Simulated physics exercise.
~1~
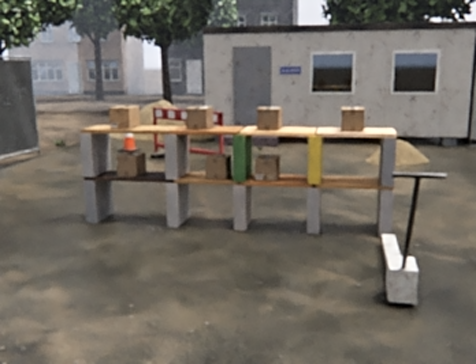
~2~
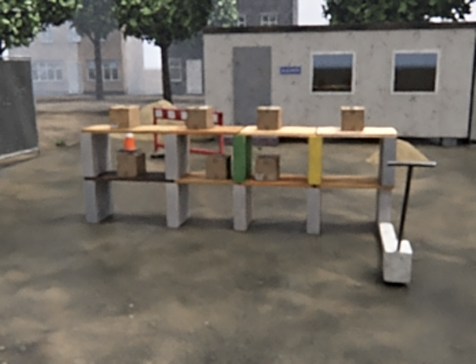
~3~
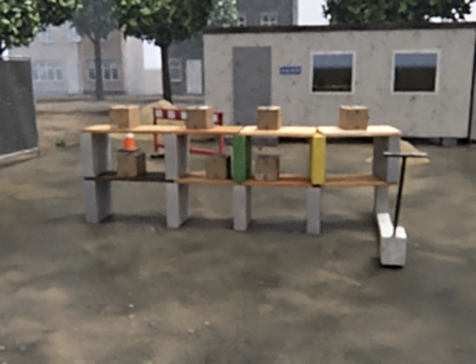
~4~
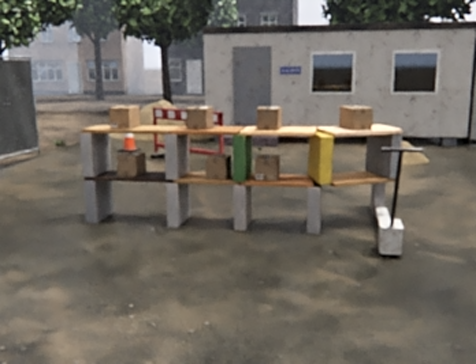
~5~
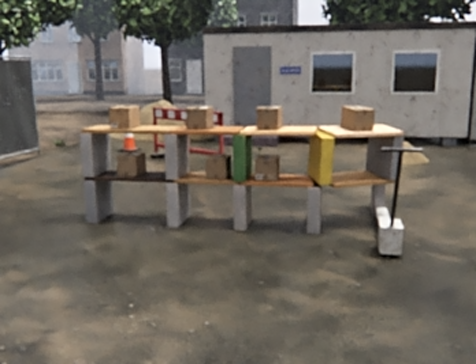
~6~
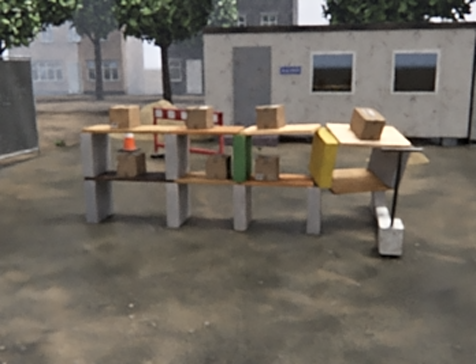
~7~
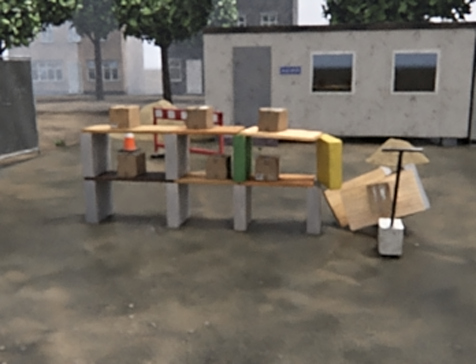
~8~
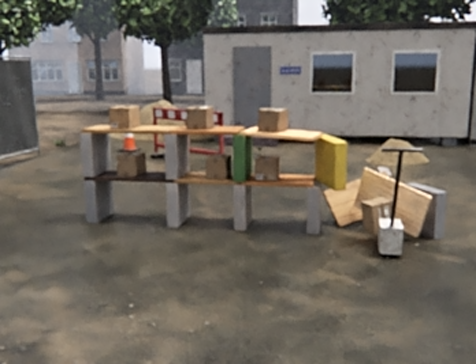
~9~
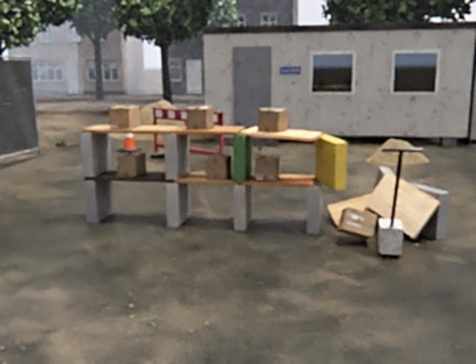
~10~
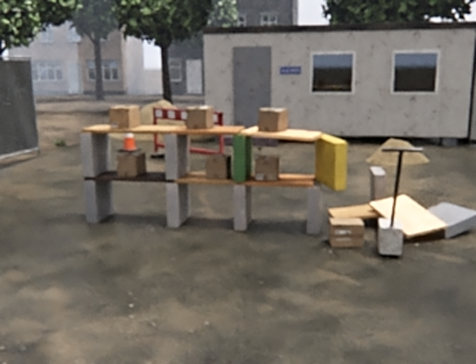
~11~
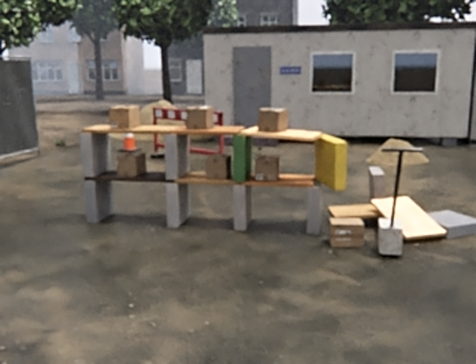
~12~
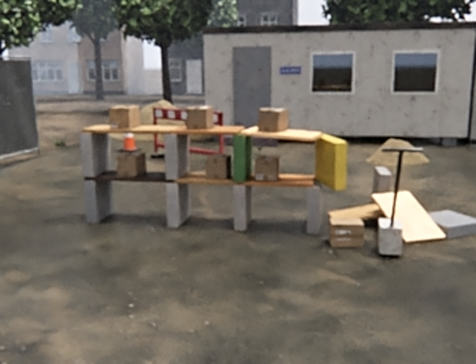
A jack pushes the right end upright, and the shelf's right bay collapses while the rest stands.
